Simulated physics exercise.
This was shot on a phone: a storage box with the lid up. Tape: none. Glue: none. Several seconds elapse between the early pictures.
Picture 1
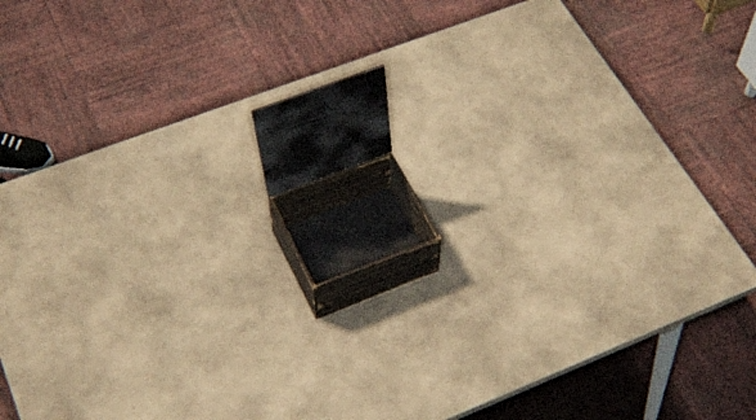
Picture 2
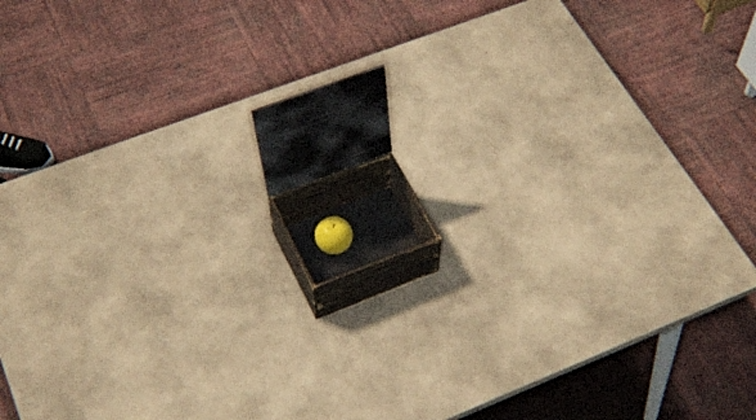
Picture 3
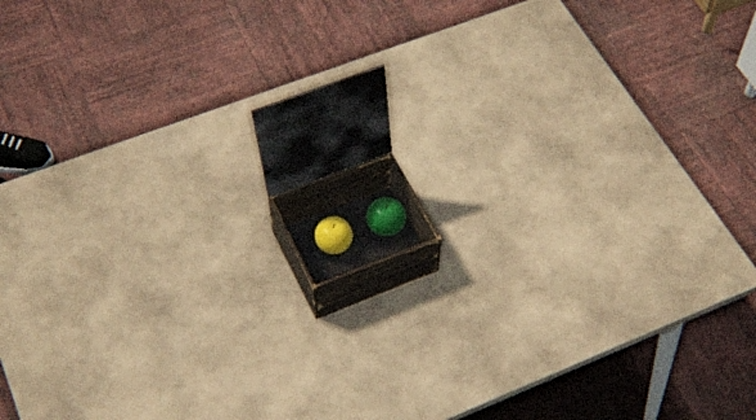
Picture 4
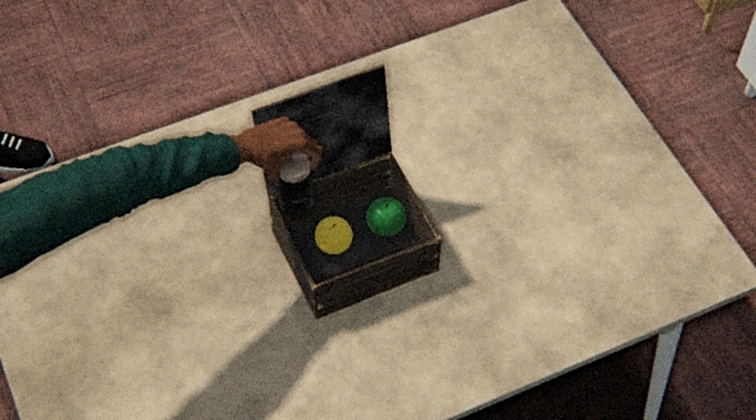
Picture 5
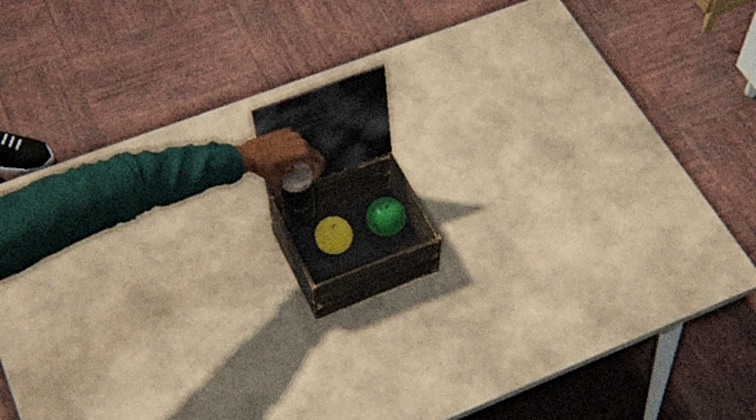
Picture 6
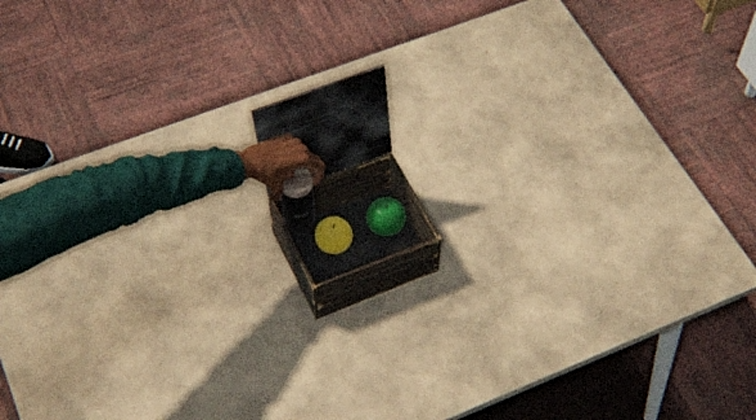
A hand lowers a black jar into an open box beside yellow and green apples.
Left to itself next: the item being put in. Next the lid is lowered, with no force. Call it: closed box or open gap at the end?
Open gap.
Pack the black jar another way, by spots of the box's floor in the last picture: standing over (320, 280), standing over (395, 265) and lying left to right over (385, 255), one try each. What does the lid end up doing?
The lid is kept from lowering the first try, is kept from lowering the second try and lowers completely the third try.
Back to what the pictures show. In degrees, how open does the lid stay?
Around 60 degrees.
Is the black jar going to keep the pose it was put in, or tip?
In the end, the black jar keeps its orientation.
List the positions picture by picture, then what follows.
In the first picture, the last thing is not in view yet.
In the second picture, the last thing is not in view yet; yellow apple (334, 236).
In the third picture, the last thing is not in view yet; yellow apple (334, 236).
In the fourth picture, coming down; black jar (295, 184); yellow apple (334, 236).
In the fifth picture, coming down; black jar (297, 194); yellow apple (334, 236).
In the sixth picture, in place under the hand; black jar (298, 199); yellow apple (334, 236).
Then, 0.60 s later than the last frame, black jar moved about its own width near (297, 218).
Then, 1.30 s later than the last frame, lid 79° above the rim; black jar moved about its own width near (297, 218); yellow apple moved a little.
When it is over, lid 58° above the rim; moved from the start, black jar; the other 2 as before. End places, in pixels of the last picture, black jar near (298, 219).
